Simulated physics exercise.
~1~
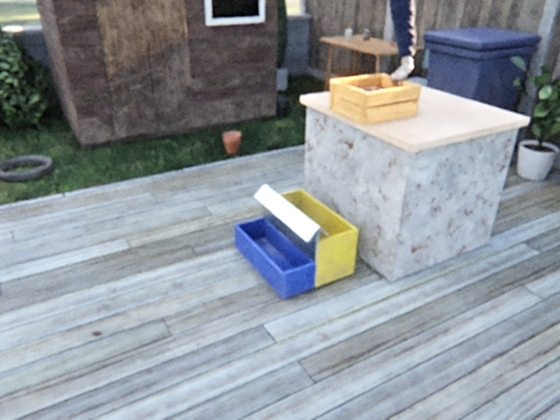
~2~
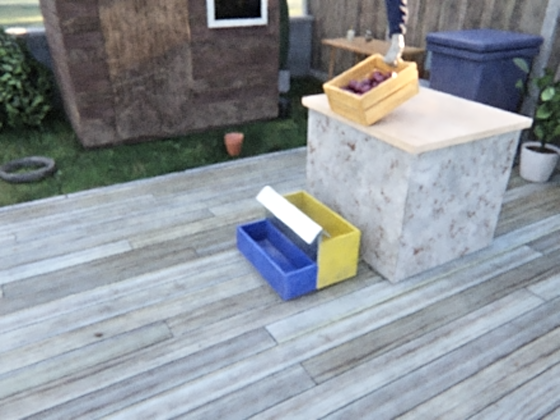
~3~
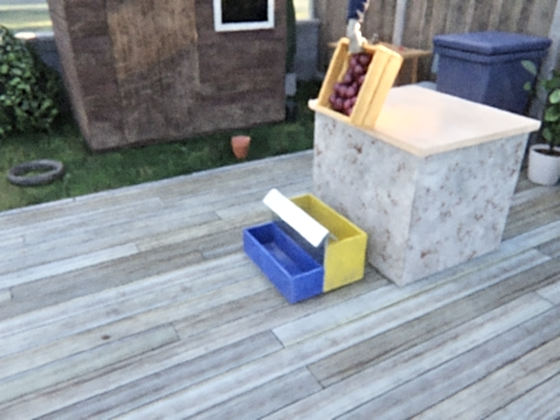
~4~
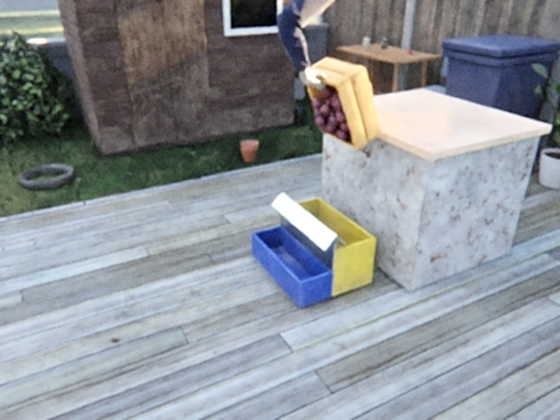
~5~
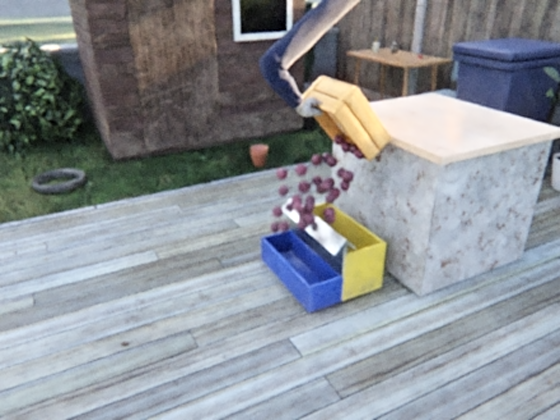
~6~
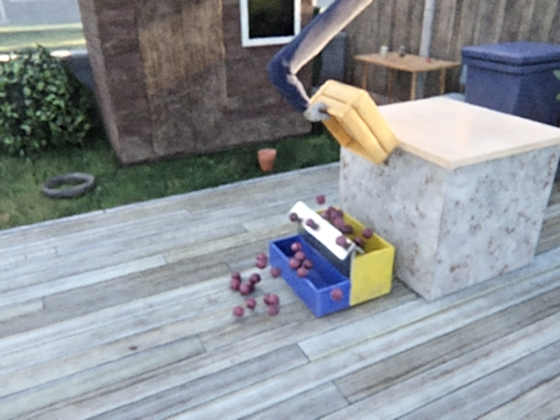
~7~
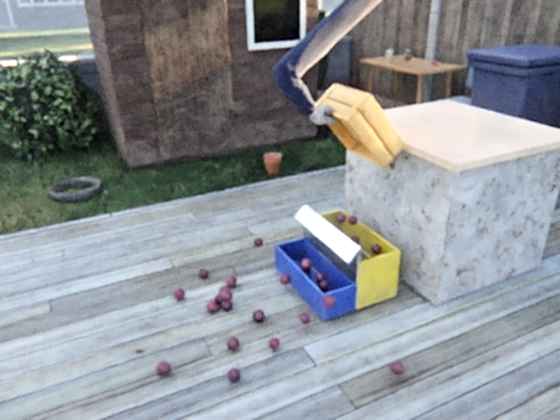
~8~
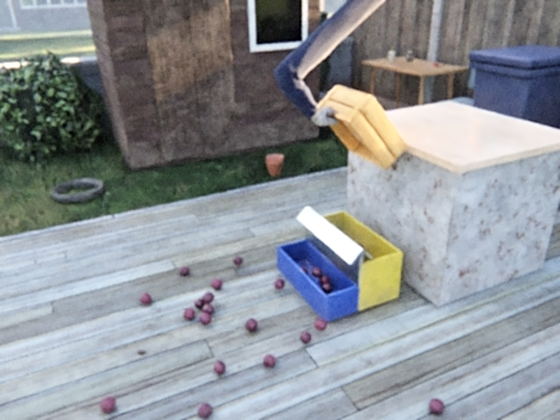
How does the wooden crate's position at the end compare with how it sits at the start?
At the start the crate sits level on top of the bench. By the end it is tipped steeply over the bench's left edge, a little lower, with its open side facing down toward the tubs.
The clip opens on a wooden crate sitting level on a speckled bench, with a blue tub and a yellow tub on the deck below and a pale ridge between them. An arm tips the crate leftward, showing the round, dark red produce inside. As the view pans slightly left, the crate swings over the bench edge until its open side faces downward. The produce tumbles out in a cluster, striking around the ridge and tubs. Some pieces land in the tubs, while many others bounce and roll across the deck. The crate ends steeply tipped, with pieces scattered beyond the blue tub.
